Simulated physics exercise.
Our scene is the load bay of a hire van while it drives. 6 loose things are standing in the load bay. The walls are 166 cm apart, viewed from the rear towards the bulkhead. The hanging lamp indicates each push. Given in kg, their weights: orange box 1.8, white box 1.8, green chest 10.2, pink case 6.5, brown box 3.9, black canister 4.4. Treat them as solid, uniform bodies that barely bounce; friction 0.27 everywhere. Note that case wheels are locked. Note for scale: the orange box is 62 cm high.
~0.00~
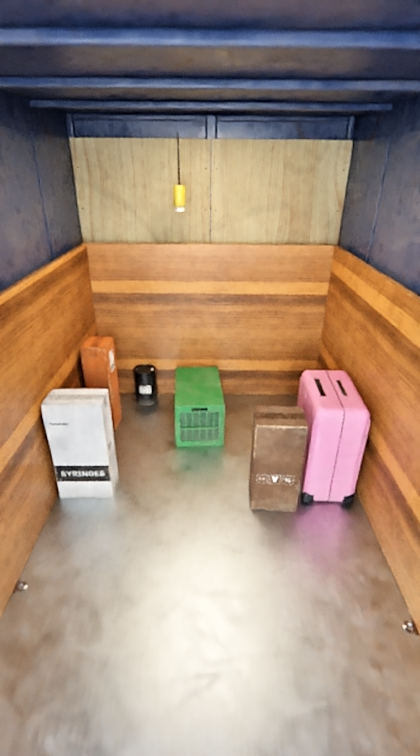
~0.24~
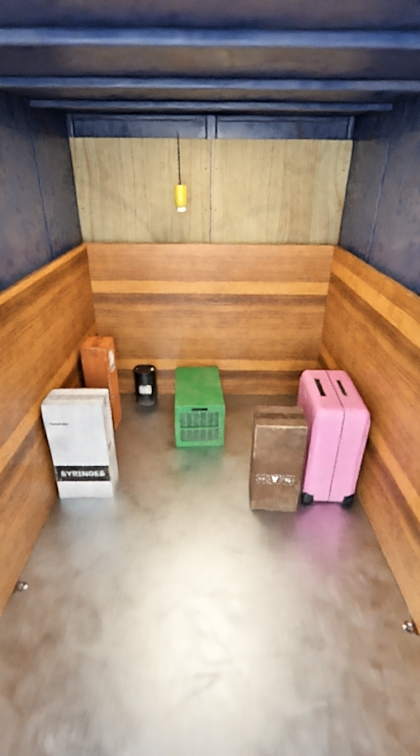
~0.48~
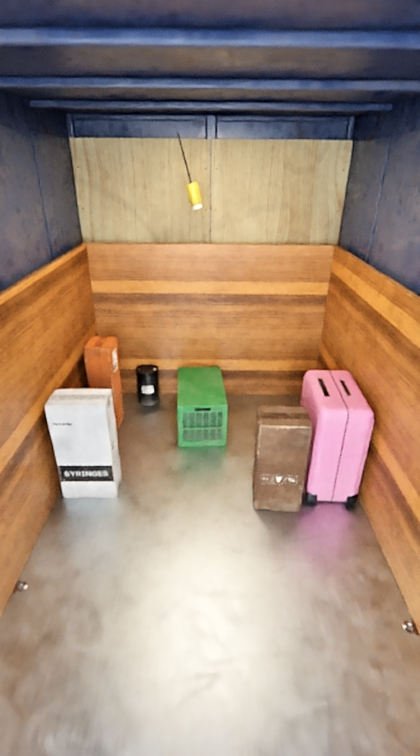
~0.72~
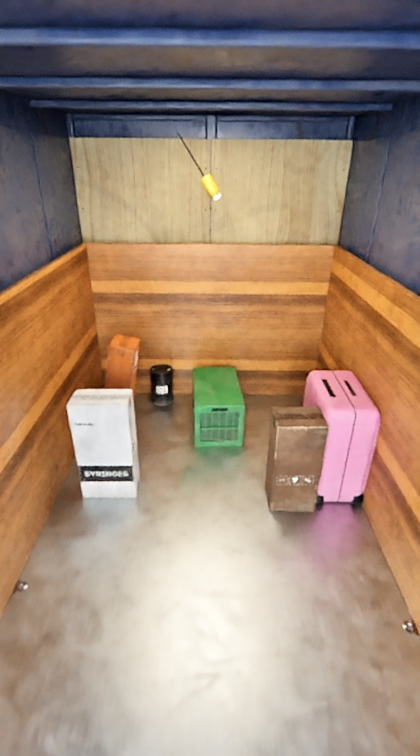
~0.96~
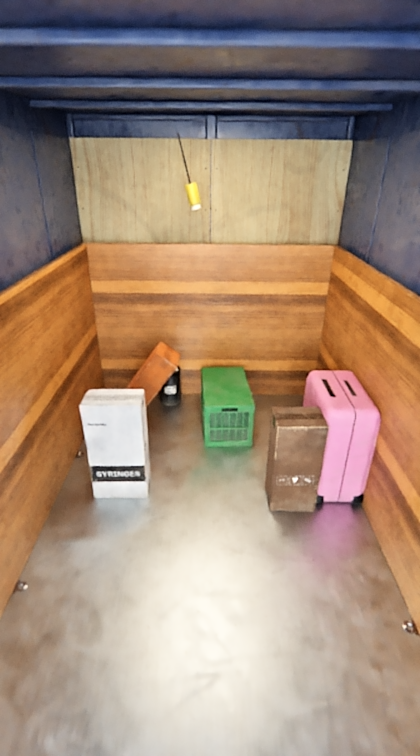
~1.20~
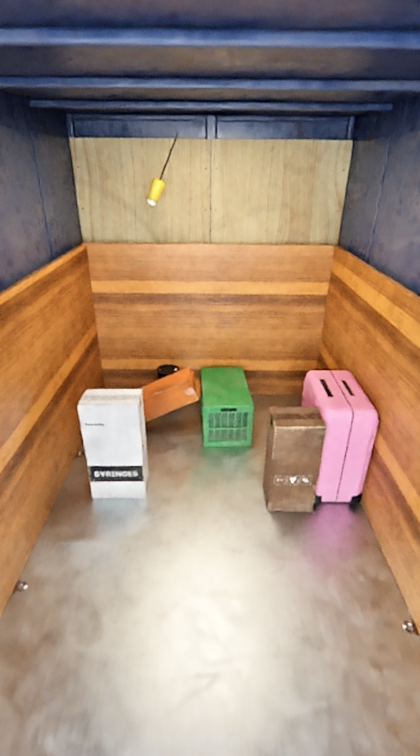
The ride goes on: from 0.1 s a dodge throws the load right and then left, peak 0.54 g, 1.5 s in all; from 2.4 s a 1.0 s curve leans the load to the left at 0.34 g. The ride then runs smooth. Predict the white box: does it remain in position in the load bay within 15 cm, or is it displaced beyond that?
Oh, that one sits tight.
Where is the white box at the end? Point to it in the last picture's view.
It ends up at about (80, 445).
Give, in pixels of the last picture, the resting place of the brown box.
You'll see it about at (219, 460) in the last picture.
By 1.40 s, force 0.29 g left; white box 10 cm from its spot near (102, 445); orange box on its side; green chest 11 cm from its spot.
By 2.70 s, force 0.34 g left; orange box on its side; pink case 15 cm from its spot; brown box 11 cm from its spot.
When it is over (3.9 s), lying over in the load bay, orange box; not toppled but over 15 cm from the start, pink case, brown box and black canister; the other 2 within 15 cm of the start. In the last view, white box near (80, 445).
